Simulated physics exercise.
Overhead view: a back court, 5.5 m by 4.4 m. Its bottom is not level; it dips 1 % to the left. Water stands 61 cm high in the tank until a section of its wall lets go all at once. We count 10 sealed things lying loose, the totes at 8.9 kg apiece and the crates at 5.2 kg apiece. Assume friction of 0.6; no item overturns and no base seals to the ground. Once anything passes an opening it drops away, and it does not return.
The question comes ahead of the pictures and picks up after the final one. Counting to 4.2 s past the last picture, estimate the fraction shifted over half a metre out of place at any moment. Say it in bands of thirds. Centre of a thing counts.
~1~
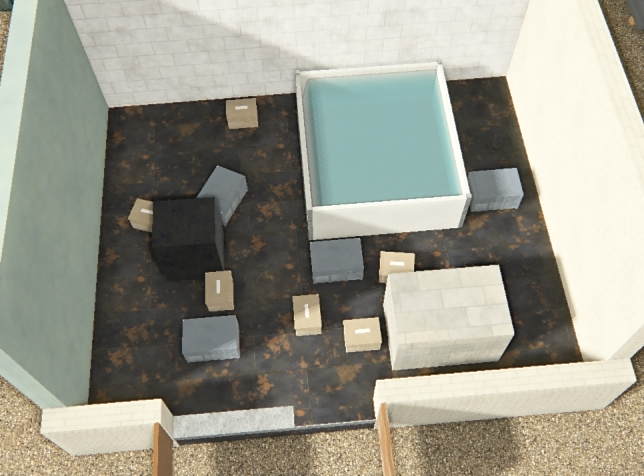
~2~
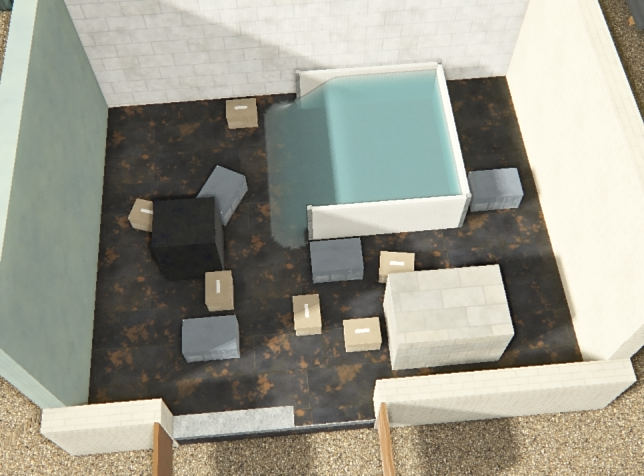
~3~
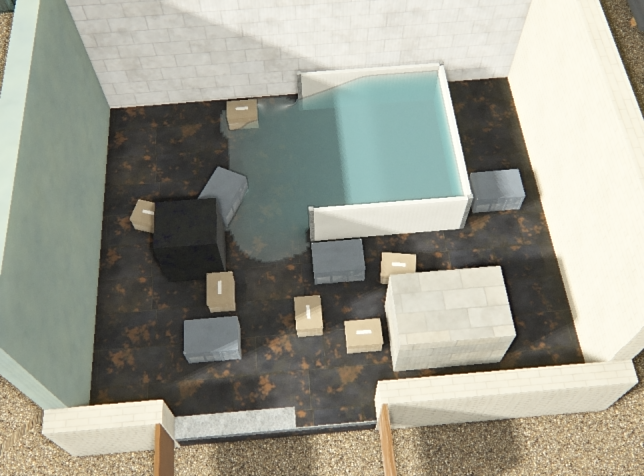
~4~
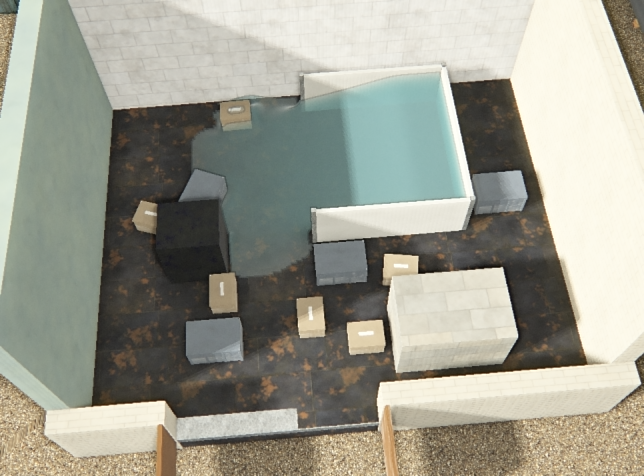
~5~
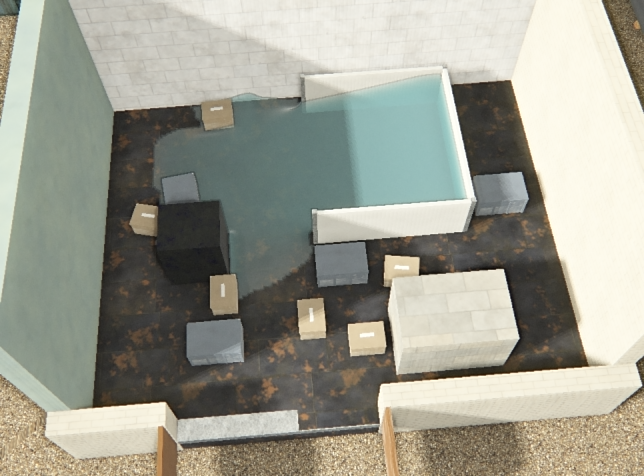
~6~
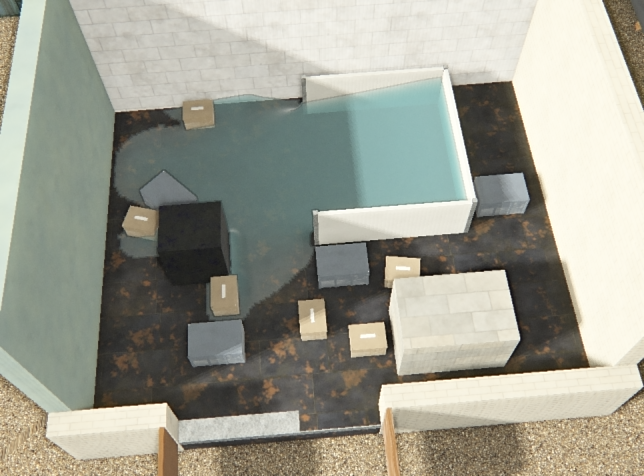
I would put it between one and two thirds.
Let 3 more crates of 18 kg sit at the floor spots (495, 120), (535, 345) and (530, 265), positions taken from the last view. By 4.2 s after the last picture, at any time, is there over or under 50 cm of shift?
The first comes out within the limit, the second within the limit, the third within the limit.
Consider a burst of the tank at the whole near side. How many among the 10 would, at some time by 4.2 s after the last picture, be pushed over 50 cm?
Then 7 of them would.
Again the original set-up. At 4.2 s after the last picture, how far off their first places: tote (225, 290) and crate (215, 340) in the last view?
Taking them in order: 10 cm and washed out.
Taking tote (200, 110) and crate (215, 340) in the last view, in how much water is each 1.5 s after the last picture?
About 45 and 4 cm.
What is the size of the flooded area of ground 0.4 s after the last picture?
About 10.5 m2.
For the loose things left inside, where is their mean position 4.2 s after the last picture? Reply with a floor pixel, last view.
Somewhere near (311, 277).
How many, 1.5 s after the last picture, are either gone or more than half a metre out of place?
By that point, 4.
Then, 0.4 s after the last picture 2 of 10 are over 50 cm from their spots; 1 afloat.
Then, 1.5 s after the last picture 4 of 10 are over 50 cm from their spots; 4 afloat.
Then, 2.8 s after the last picture 4 of 10 are over 50 cm from their spots; 2 afloat.
Then, 4.2 s after the last picture 5 of 10 are over 50 cm from their spots, and 5 have been at some point; 3 afloat.
